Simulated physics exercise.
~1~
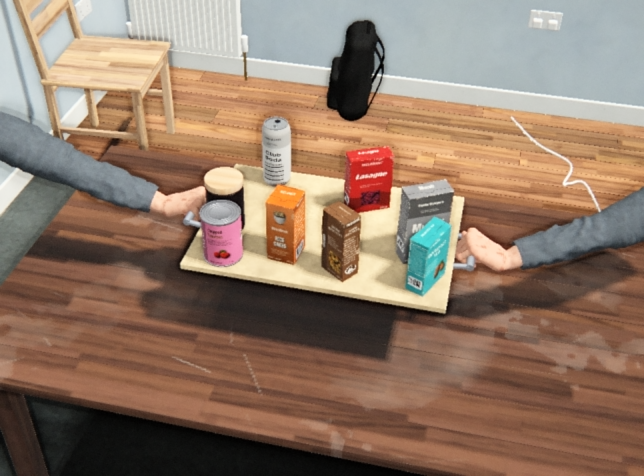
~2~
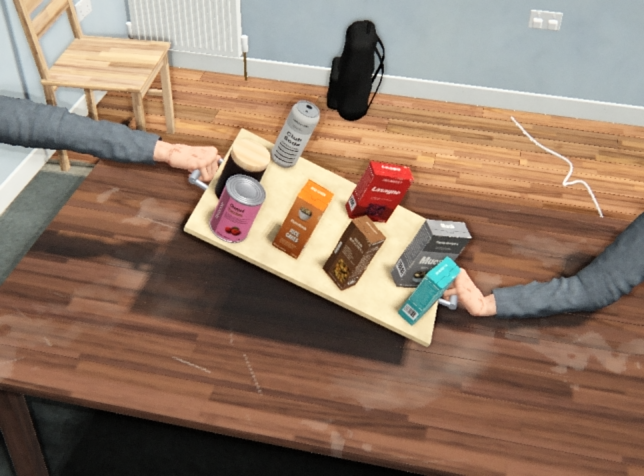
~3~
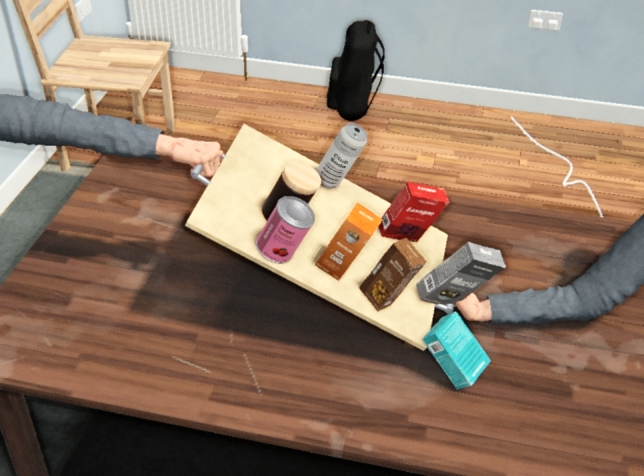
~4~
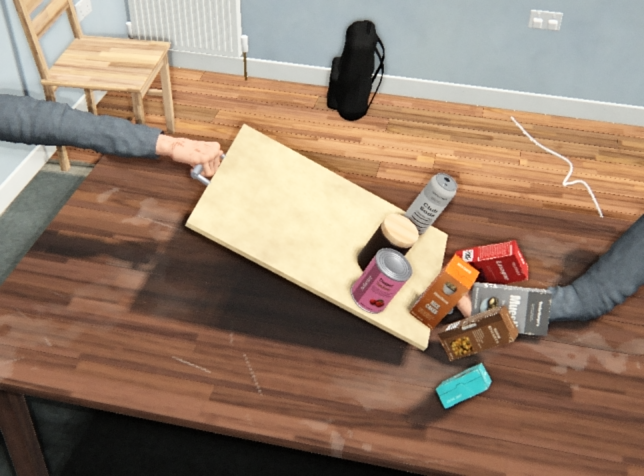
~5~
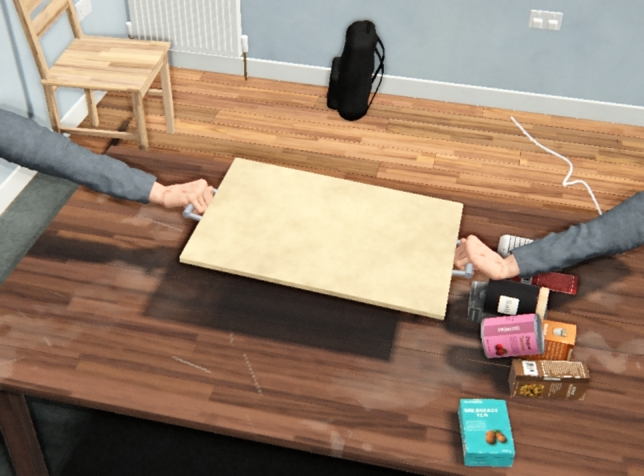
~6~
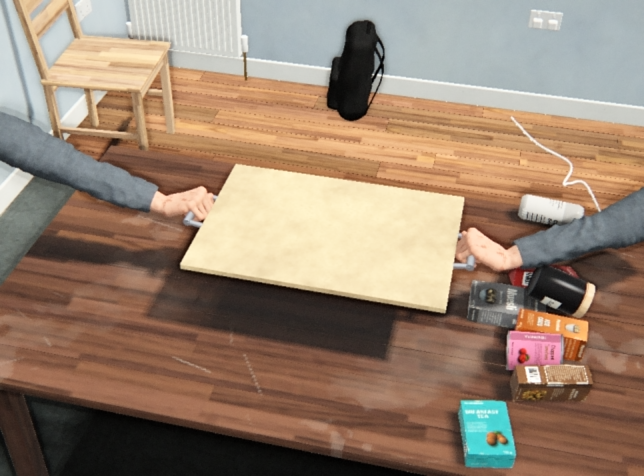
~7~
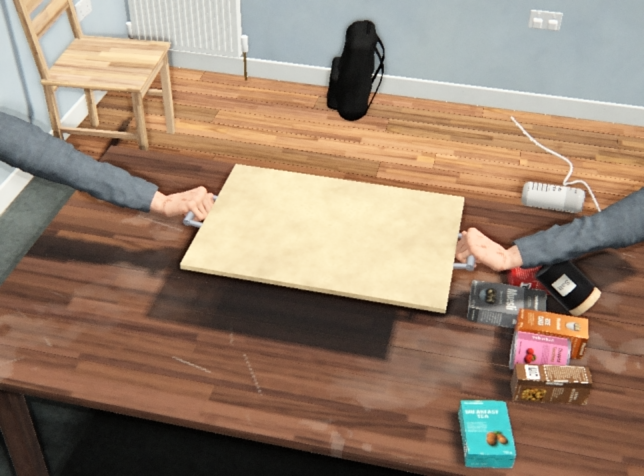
Above a dark wooden table, two hands tipped a rimless tray down to the right, and its cartons, tins and jar slid off that side, the turquoise packet first, ending scattered on the tabletop beside the empty, levelled tray.
